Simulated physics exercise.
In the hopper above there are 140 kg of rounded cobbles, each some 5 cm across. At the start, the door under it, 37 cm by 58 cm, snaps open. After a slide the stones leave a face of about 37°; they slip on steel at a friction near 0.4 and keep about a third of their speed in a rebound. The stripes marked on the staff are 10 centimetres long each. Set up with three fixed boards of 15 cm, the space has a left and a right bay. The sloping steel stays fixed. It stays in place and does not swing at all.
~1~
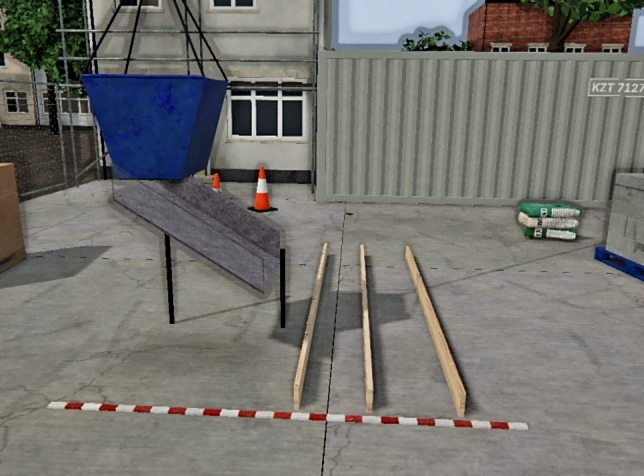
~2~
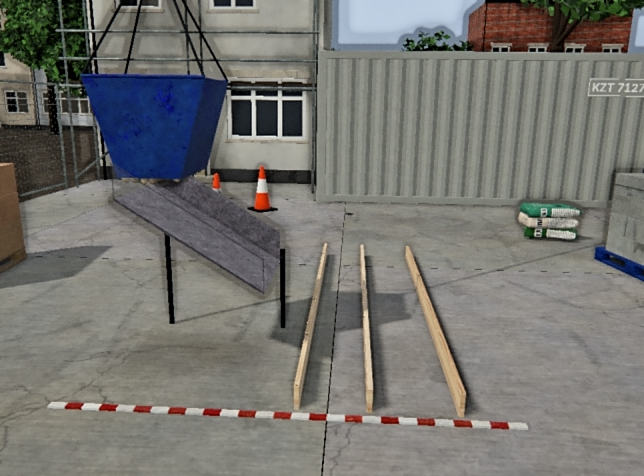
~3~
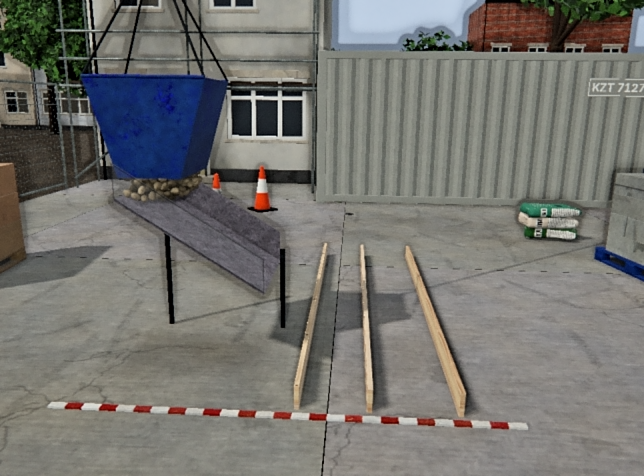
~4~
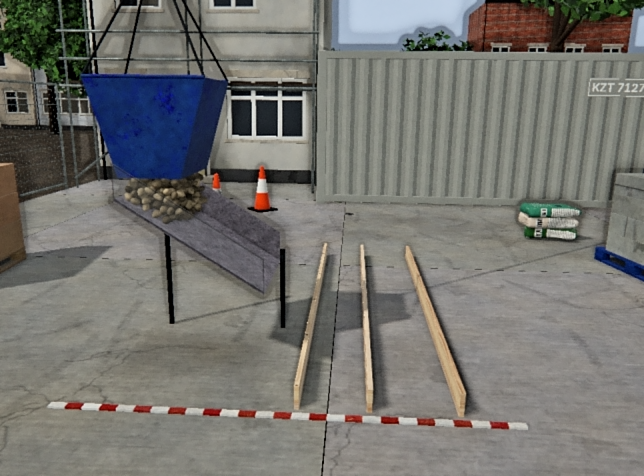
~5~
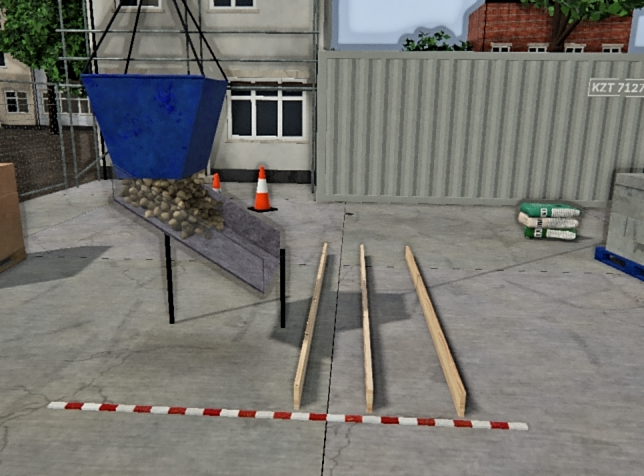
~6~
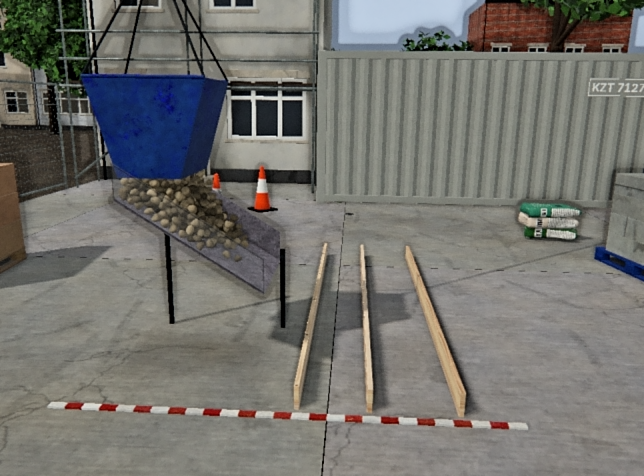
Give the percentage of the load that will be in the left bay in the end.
Some 88 per cent of the load ends in the left bay.
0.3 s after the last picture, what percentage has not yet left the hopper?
I'd say it holds close to 0 percent.
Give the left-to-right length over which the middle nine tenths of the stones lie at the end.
Roughly 50 cm.
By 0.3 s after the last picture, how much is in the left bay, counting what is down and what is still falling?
By then I'd say close to 5 per cent.
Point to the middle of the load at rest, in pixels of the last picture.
Pixel position of the middle approx (338, 351).
Then, 0.3 s after the last picture, 0 % in the hopper, 81 % on the steel, 12 % falling or lying left of the bays, 6 % falling or lying in the left bay; the stones farthest right are at (352, 345).
Then, 0.7 s after the last picture, 0 % in the hopper, 37 % on the steel, 14 % falling or lying left of the bays, 48 % falling or lying in the left bay, 0 % falling or lying in the right bay; the stones farthest right are at (375, 341).
Then, 1.3 s after the last picture, 0 % in the hopper, 5 % falling or lying left of the bays, 89 % falling or lying in the left bay, 6 % falling or lying in the right bay; the stones farthest right are at (421, 349).
Then, 2.2 s after the last picture, 0 % in the hopper, 3 % falling or lying left of the bays, 88 % falling or lying in the left bay, 9 % falling or lying in the right bay; the stones farthest right are at (429, 356).
Then, 4.1 s after the last picture, 0 % in the hopper, 3 % left of the bays, 88 % in the left bay, 9 % in the right bay; the stones farthest right are at (429, 356).
